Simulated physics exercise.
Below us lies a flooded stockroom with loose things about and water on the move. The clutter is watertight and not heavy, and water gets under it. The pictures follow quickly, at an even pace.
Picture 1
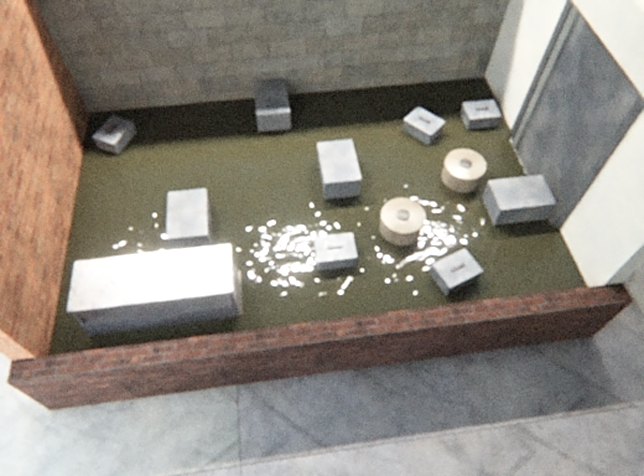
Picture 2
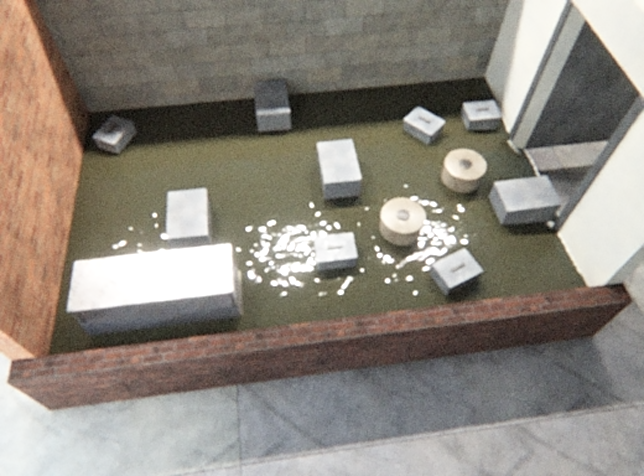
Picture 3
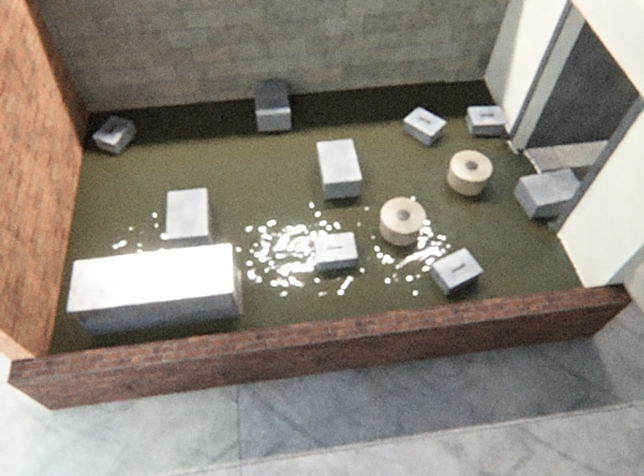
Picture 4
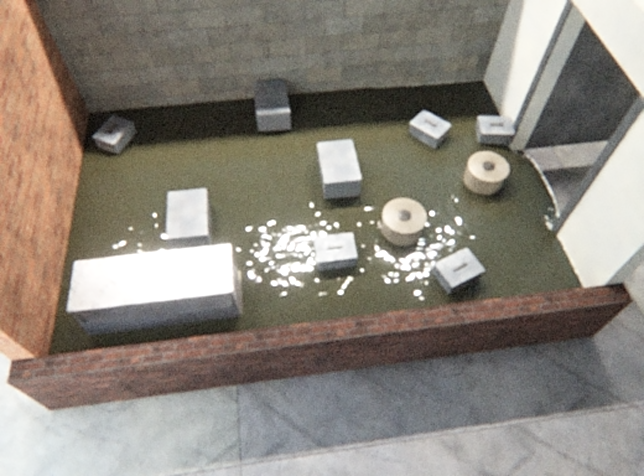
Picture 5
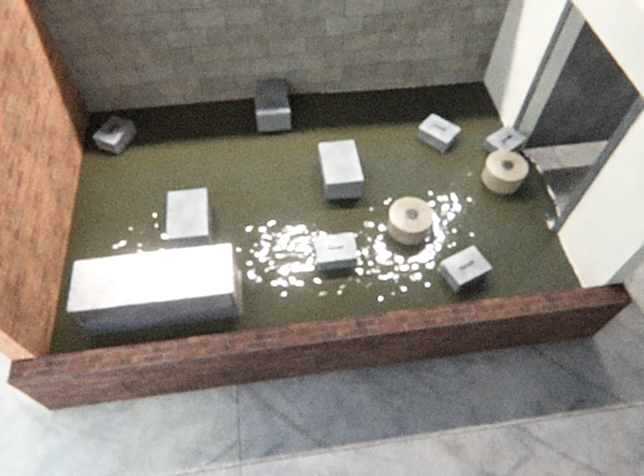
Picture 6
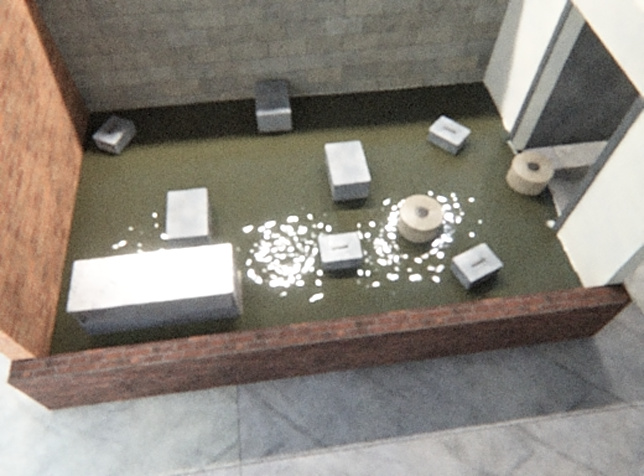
We see boxes and round tubs floating in a flooded room as a panel on the right opens; a grey box slips out through the gap, then a smaller box, while the tubs and other nearby boxes drift rightward.
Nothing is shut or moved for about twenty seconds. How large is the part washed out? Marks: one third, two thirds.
Share: At least two thirds.
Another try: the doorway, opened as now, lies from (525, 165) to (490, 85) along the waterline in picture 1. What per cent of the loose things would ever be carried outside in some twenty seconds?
Near 80 in a hundred.
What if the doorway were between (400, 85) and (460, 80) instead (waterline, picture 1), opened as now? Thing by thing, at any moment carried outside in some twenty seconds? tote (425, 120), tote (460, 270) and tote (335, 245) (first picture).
In turn: Out, left behind, inside.
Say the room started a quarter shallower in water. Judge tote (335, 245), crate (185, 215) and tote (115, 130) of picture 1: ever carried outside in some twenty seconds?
One after the other: Out, no, still in.
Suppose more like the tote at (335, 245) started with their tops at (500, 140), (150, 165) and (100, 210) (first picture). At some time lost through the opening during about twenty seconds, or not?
One after the other: Washed out, still in, left behind.
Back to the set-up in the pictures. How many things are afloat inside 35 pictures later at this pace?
3 of them.
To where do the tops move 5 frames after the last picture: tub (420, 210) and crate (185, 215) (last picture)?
Roughly at (483, 202) and (220, 214).
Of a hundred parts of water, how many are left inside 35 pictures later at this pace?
I make it 48 per cent.
A moment on, 4 of 11 are out; 7 afloat.
Next, 7 of 11 are out; 4 afloat.
Later, 8 of 11 are out; 3 afloat.
In the end, 9 of 11 are out; 2 afloat.
